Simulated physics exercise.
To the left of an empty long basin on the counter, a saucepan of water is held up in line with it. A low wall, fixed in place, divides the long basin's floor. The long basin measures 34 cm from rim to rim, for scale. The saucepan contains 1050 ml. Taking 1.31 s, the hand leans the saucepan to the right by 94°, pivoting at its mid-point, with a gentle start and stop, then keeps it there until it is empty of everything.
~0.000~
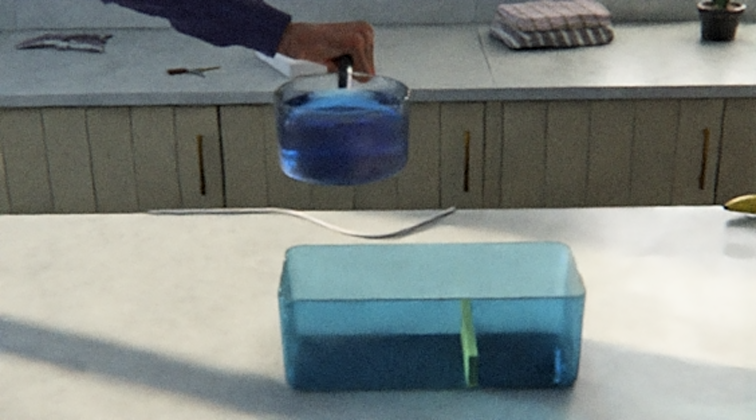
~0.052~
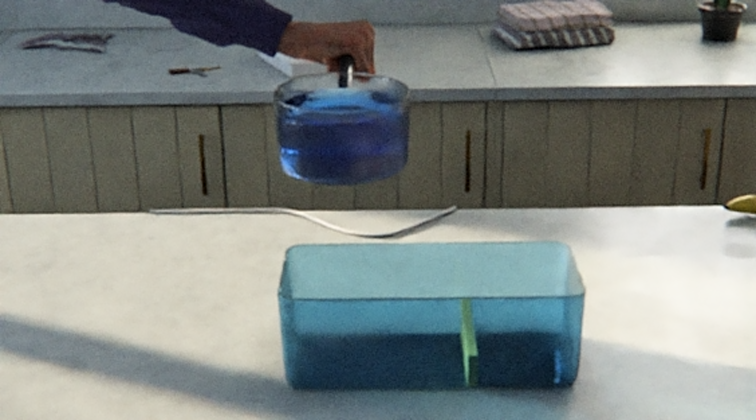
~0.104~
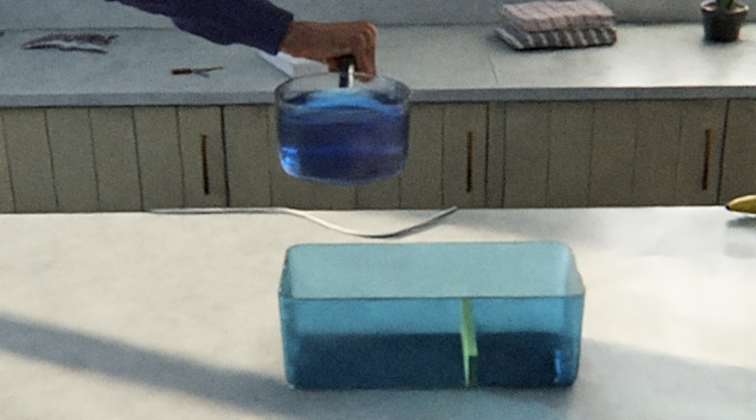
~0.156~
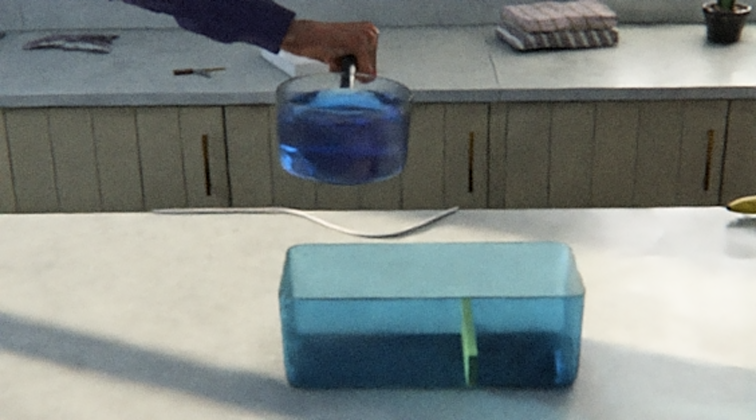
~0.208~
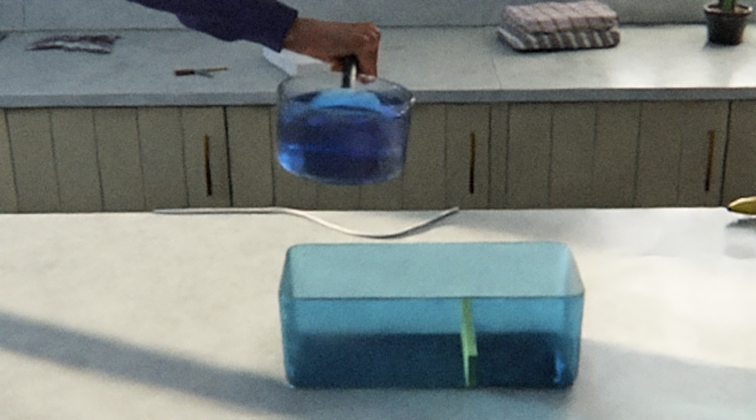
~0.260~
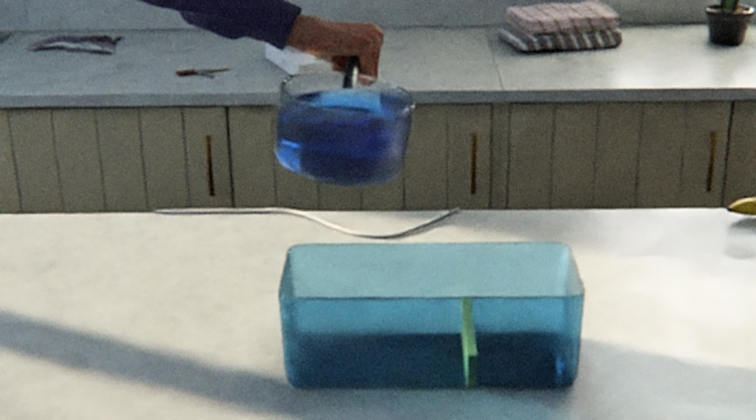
Saucepan of blue water held by a hand above a long blue basin on a counter, tilting slightly to the right.
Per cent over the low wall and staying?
60 per cent.
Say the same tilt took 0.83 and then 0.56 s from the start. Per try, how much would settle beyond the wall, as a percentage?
Respectively about 55 and 40 percent.
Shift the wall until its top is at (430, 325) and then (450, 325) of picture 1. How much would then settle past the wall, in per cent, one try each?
Around 90 and 80 percent, in that order.
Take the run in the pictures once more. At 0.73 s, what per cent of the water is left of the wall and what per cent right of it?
Left: Around 2. Right: Around 3.
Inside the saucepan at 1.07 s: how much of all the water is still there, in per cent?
Near 22 percent, more or less.
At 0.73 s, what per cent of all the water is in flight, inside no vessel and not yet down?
Estimate: Some 24 % of the total.
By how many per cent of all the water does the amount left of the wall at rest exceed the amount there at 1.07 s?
Roughly 34 in a hundred.
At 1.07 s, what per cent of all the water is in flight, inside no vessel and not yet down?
Close to 18 %.
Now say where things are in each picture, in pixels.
Tilt 0°; pouring edge (409, 93); surface from (278, 106) to (406, 105); the long basin's rim runs from (282, 273) to (578, 270); the wall's top is at (469, 329), in the first picture.
Tilt 0°; pouring edge (409, 93); surface from (278, 106) to (406, 105), in the second picture.
Tilt 1°; pouring edge (410, 94); surface from (280, 105) to (407, 105), in the third picture.
Tilt 3°; pouring edge (411, 96); surface from (280, 105) to (408, 105), in the fourth picture.
Tilt 6°; pouring edge (412, 99); surface from (281, 106) to (410, 106), in the fifth picture.
Tilt 9°; pouring edge (414, 103); surface from (282, 106) to (410, 106), in the sixth picture.
Then, 0.73 s in, the tilt is 55° and 72 per cent is still to pour, 2 is left of the wall and 3 right of it.
Then, 1.07 s in, the tilt is 86° and 21 per cent is still to pour, 6 is left of the wall and 54 right of it.
Then, 1.42 s in, the tilt is 94° and 4 per cent is still to pour, 28 is left of the wall and 64 right of it.
Then, 1.81 s in, the tilt is 94° and 1 per cent is still to pour, 38 is left of the wall and 60 right of it.
Finally, 40 per cent lies left of the wall, 60 right of it and 1 outside.
